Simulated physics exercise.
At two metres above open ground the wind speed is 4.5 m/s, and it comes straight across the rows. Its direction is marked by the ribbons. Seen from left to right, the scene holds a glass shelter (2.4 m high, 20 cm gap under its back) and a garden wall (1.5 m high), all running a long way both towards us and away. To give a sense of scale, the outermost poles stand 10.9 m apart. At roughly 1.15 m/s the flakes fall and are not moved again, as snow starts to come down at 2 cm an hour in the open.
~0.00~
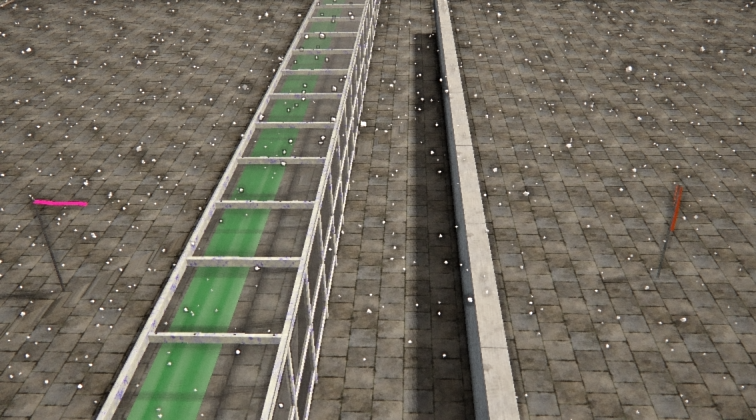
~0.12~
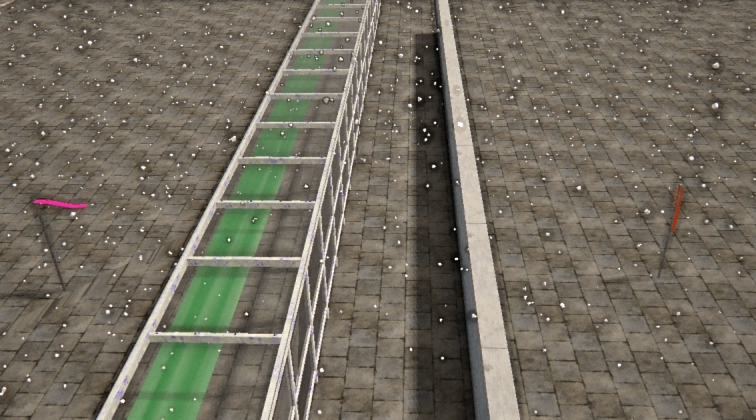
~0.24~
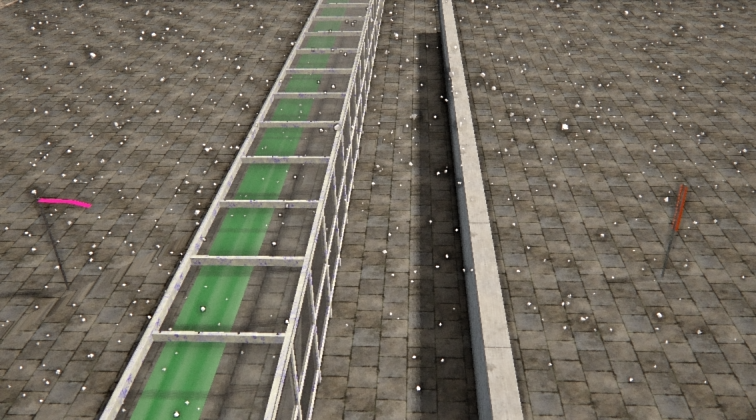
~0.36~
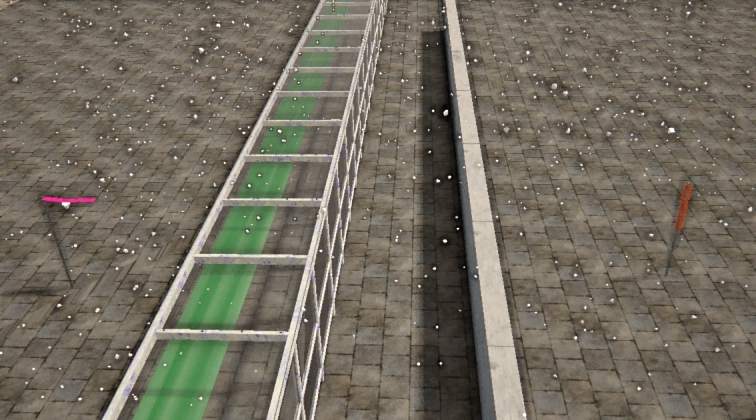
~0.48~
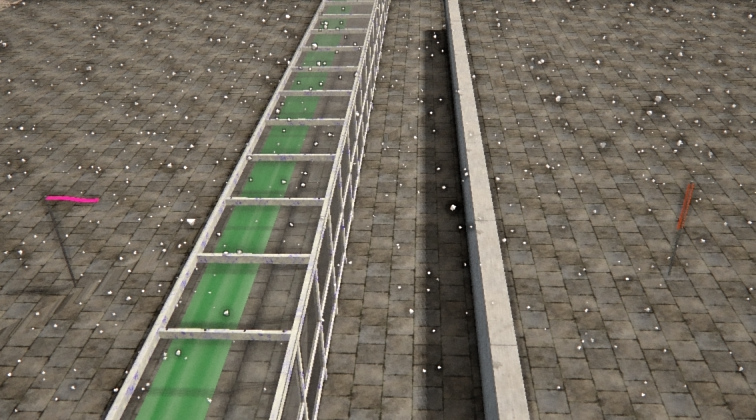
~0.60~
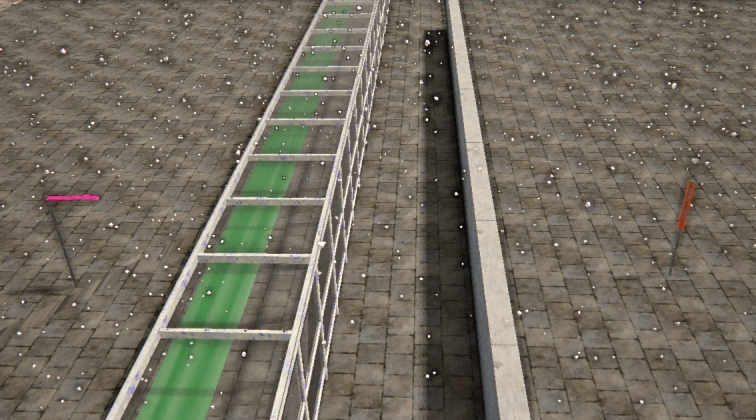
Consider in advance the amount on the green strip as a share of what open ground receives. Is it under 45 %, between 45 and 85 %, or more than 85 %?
Above 85 %.
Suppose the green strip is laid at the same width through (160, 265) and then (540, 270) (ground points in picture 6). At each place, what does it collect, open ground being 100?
110 % and 90 %.
In 10 minutes the green strip collects 4 mm against 3 mm in the open.
In 30 minutes the green strip collects 11 mm against 10 mm in the open.
In 60 minutes the green strip collects 22 mm against 20 mm in the open, so the green strip has 109 % of the open amount; the left half of it has 106 %, the right half 113 %.
